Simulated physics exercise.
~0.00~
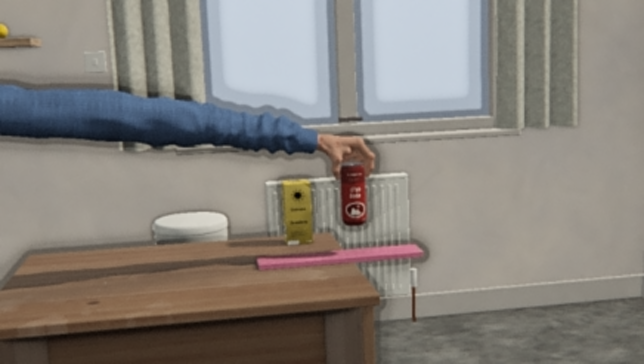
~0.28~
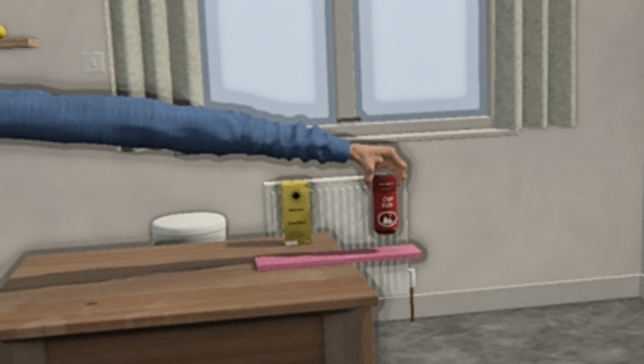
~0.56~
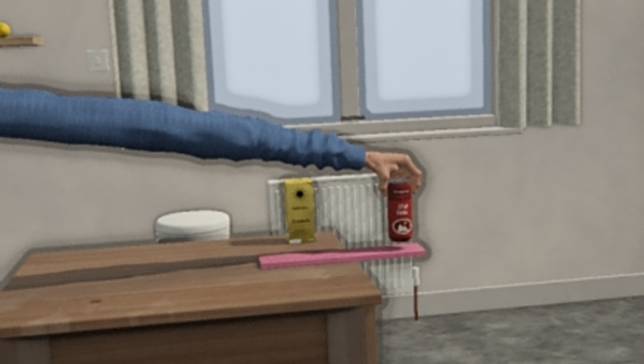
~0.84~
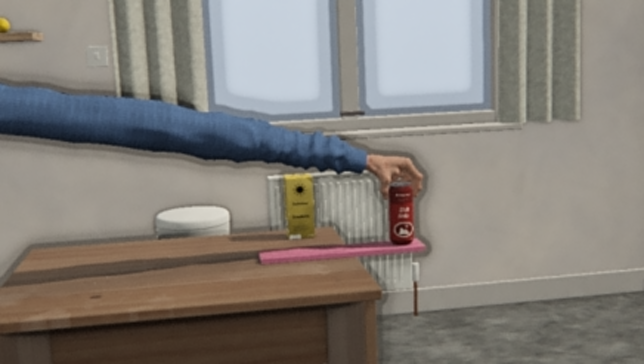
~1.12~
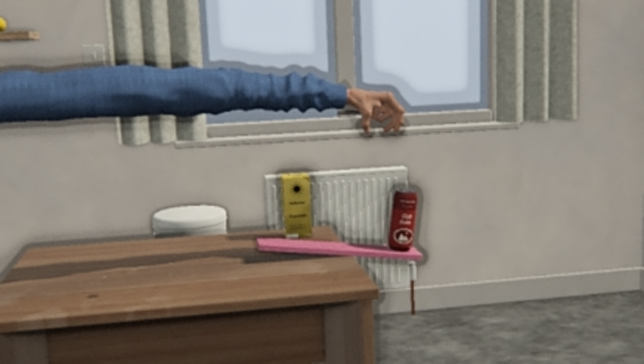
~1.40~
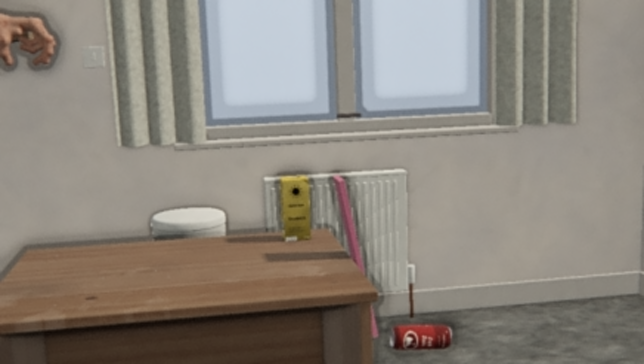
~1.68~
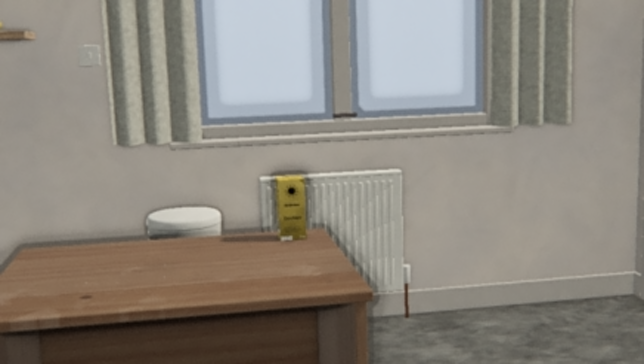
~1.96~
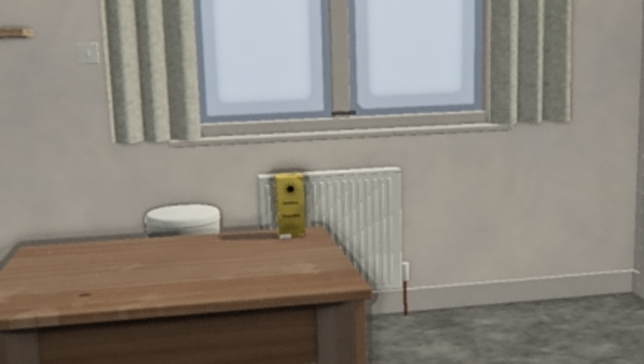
The clip opens on a wooden table before a window and radiator, with a yellow carton near its back edge and a pink board jutting off to the right. A hand in a blue sleeve holds a red can upright, carries it right and lowers it onto the board's overhanging end. The hand lets go and draws back to the left as the can begins to lean. The board tips off the edge, swinging steeply, while the can lands on its side on the floor. Finally, both are out of view, and the yellow carton still stands in place.
